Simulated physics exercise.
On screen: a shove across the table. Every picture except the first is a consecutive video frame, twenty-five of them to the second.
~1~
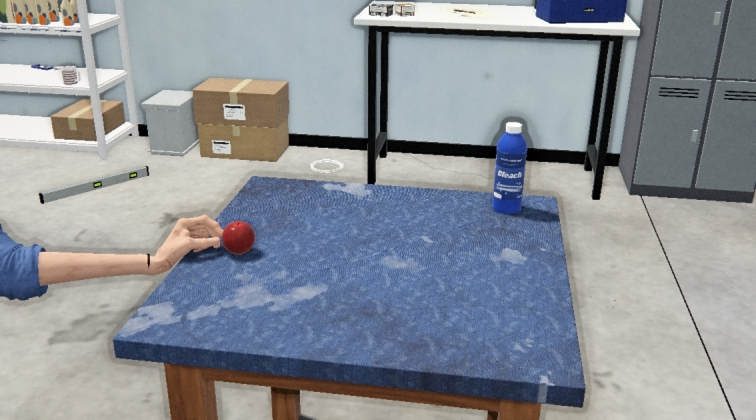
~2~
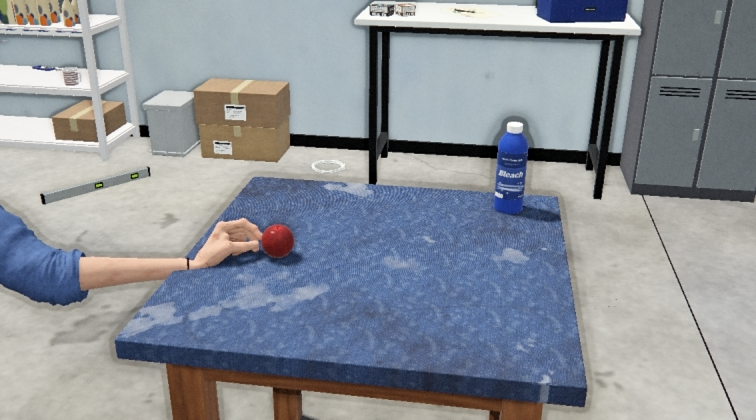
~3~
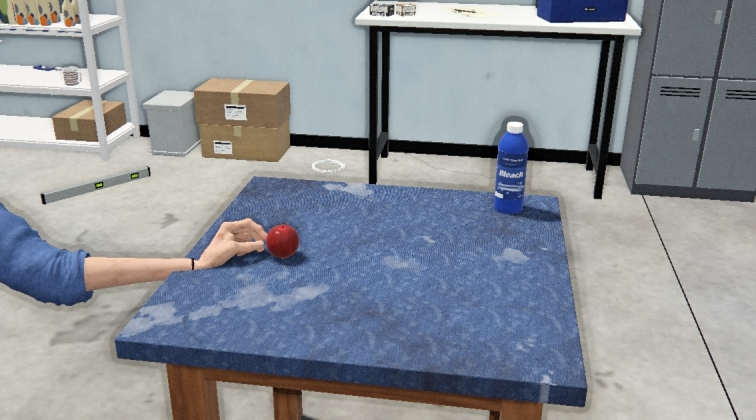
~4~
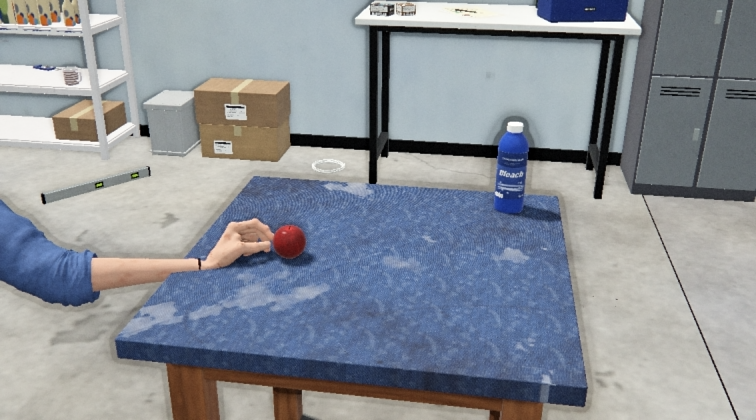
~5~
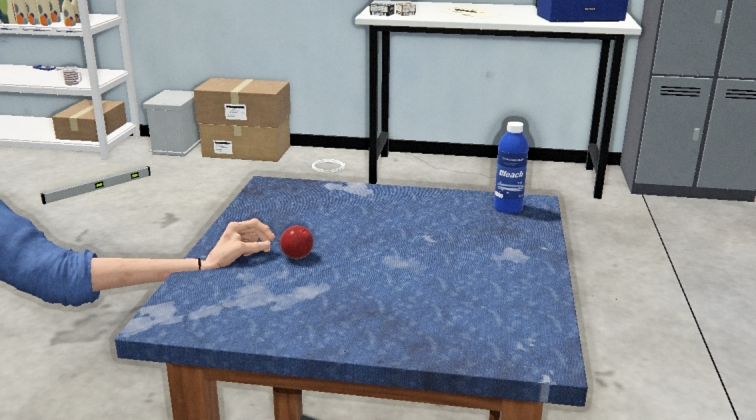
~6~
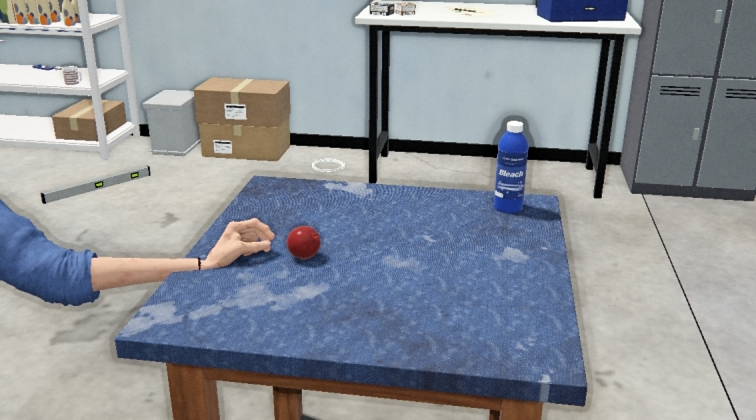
A red apple moves a short way to the right across a worn blue tabletop, pushed by a blue-sleeved arm from the left, then rolls slowly clear of the fingers as the hand stays behind. A blue bleach bottle with a white cap stands untouched toward the back right. The steady, slightly raised view shows a workroom with cardboard boxes, white shelves, a bench and grey lockers behind.
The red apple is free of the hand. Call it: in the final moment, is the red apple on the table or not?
It is on the table.
Then, 0.10 s after the last picture, red apple rolled about its own width near (320, 244).
Then, 0.30 s after the last picture, red apple rolled well along near (344, 246).
Then, 0.50 s after the last picture, red apple rolled well along near (358, 247).
At rest, moved from the start, red apple. Seen from the same camera at the end, red apple near (361, 247).
